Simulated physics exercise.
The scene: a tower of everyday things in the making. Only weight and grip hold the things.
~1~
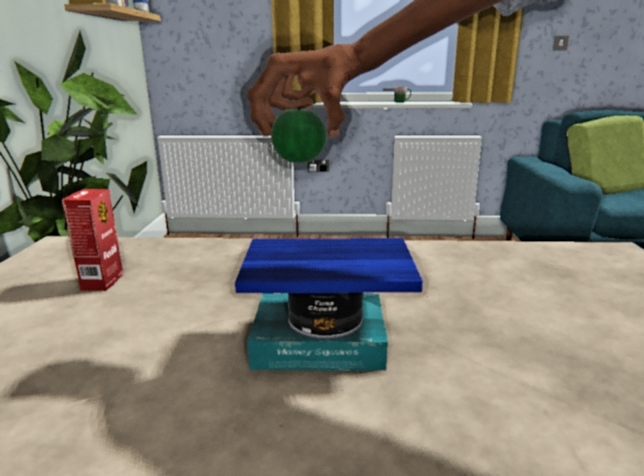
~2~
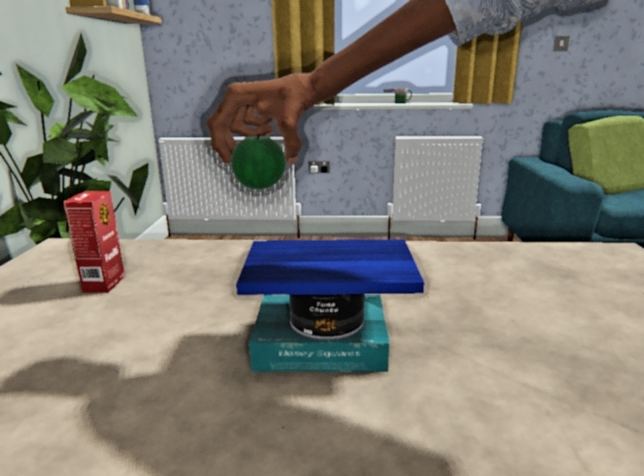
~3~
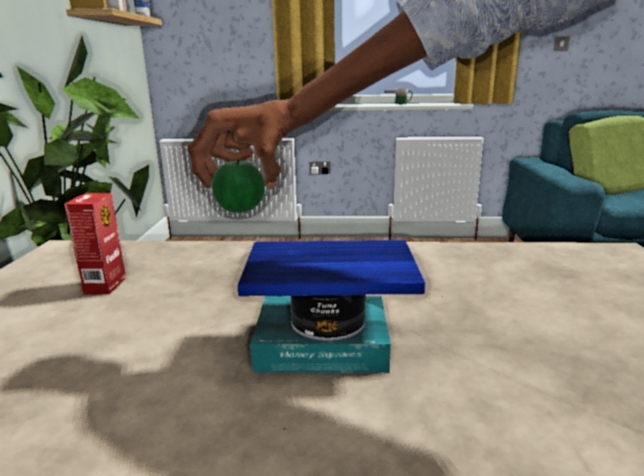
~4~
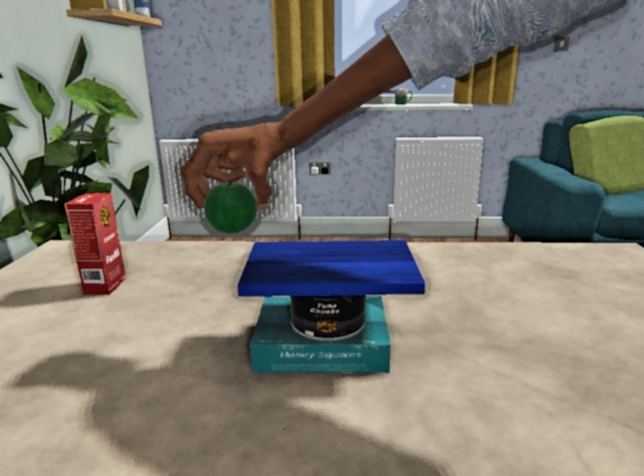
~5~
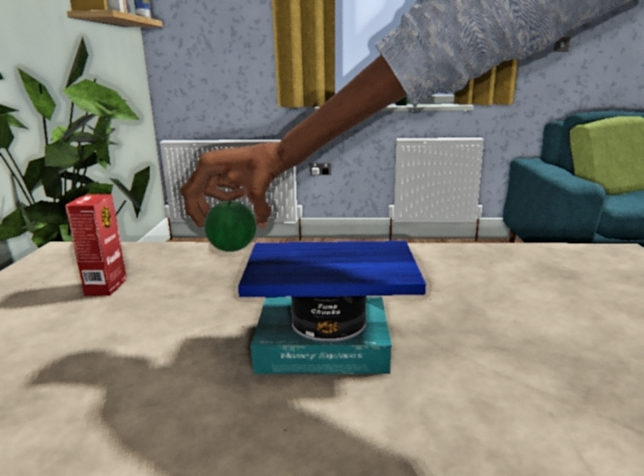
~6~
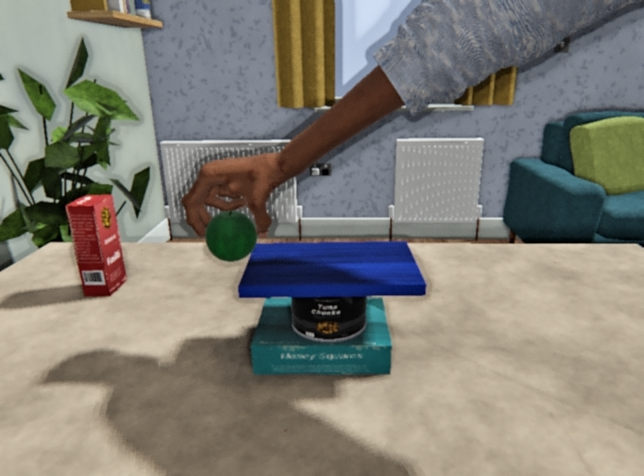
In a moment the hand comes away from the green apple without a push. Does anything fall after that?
Here the pile loses its balance.
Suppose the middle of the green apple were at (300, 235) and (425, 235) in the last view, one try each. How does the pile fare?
First try: It stays up; second try: It comes apart.
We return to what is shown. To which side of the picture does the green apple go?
It goes to the left.
Then, 0.20 s later than the last frame, green apple moved a little near (224, 252).
Then, 0.30 s later than the last frame, green apple now fallen.
Then, 0.40 s later than the last frame, things are still on the move.
Then, 0.80 s later than the last frame, nothing new.
When it is over, fallen, green apple; the other 4 as before. End places, in pixels of the last picture, green apple near (202, 329). The pile comes apart.
